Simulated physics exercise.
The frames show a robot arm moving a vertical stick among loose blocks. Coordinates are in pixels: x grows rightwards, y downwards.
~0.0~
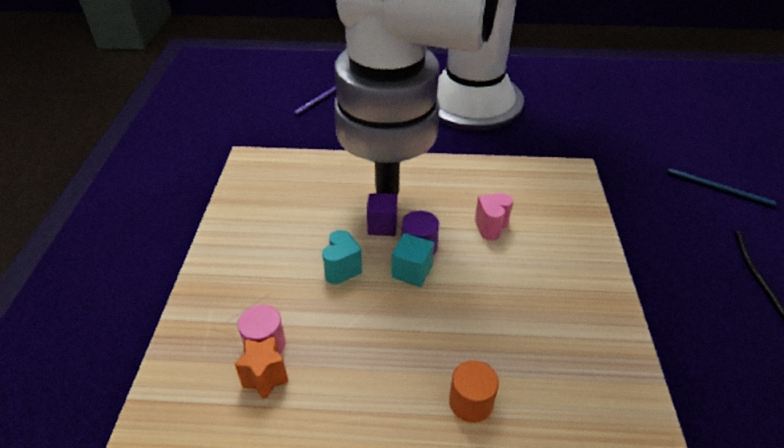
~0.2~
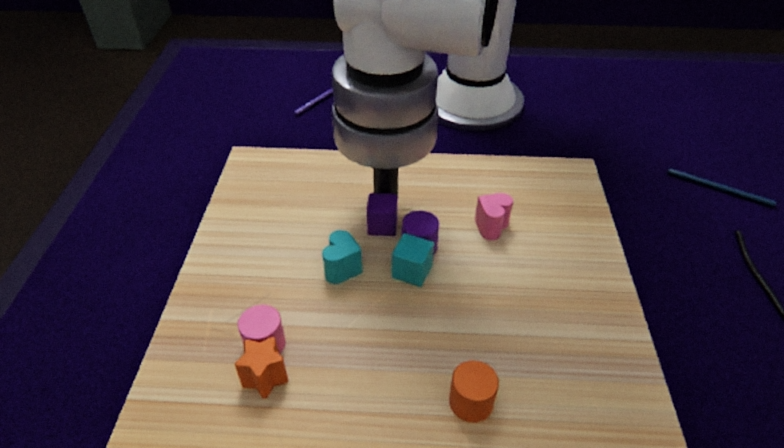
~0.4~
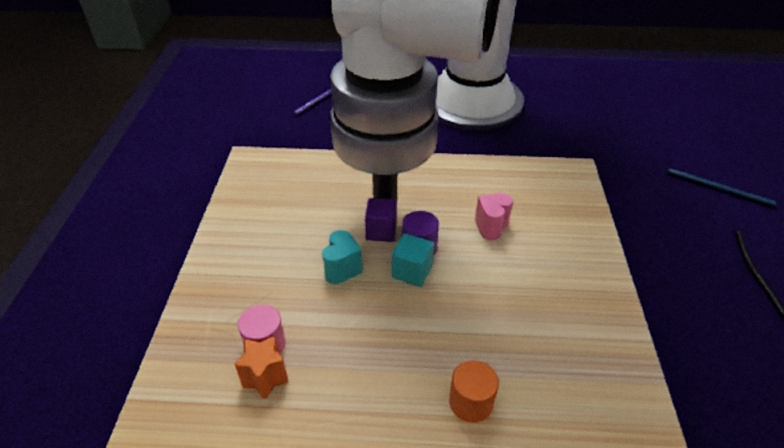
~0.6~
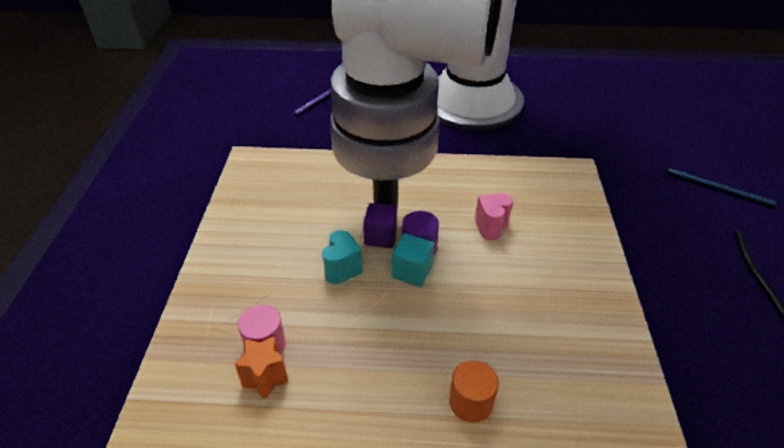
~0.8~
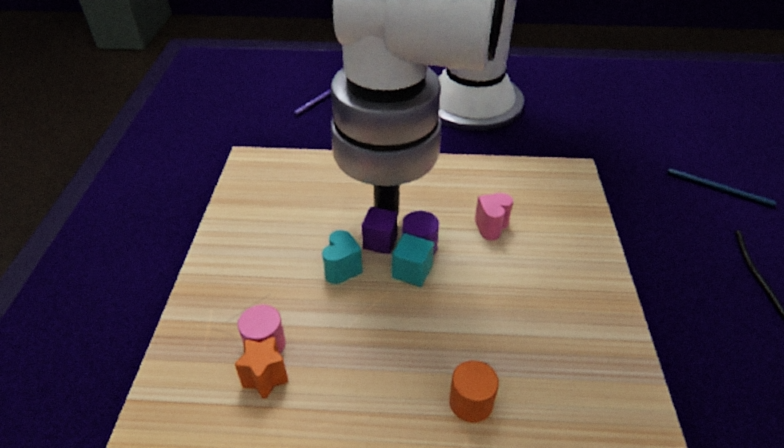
On a light wooden board, a robot arm's vertical stick slowly pushes a purple square block a short way toward the viewer, bringing it nearer a turquoise heart block, while the other blocks stay still.
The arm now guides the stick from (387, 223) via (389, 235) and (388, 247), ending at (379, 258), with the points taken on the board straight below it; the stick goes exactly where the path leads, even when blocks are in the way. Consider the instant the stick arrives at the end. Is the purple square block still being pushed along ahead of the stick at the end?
In short: Yes.
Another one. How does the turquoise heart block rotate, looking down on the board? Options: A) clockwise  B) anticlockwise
A: Clockwise.
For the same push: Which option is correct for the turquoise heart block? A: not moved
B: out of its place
B.
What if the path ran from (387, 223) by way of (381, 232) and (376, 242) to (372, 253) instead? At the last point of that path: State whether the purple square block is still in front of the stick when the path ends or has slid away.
Still being pushed.
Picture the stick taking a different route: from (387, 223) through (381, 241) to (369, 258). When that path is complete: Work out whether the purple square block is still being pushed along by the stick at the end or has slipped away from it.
Answer: Still ahead.
On the path given first. Halfway along, stick (389, 232); purple square block (377, 237), turned 20° clockwise.
At the end, stick (379, 249); turquoise heart block (331, 253), turned 35° clockwise; purple square block (368, 256); purple circular block not moved.
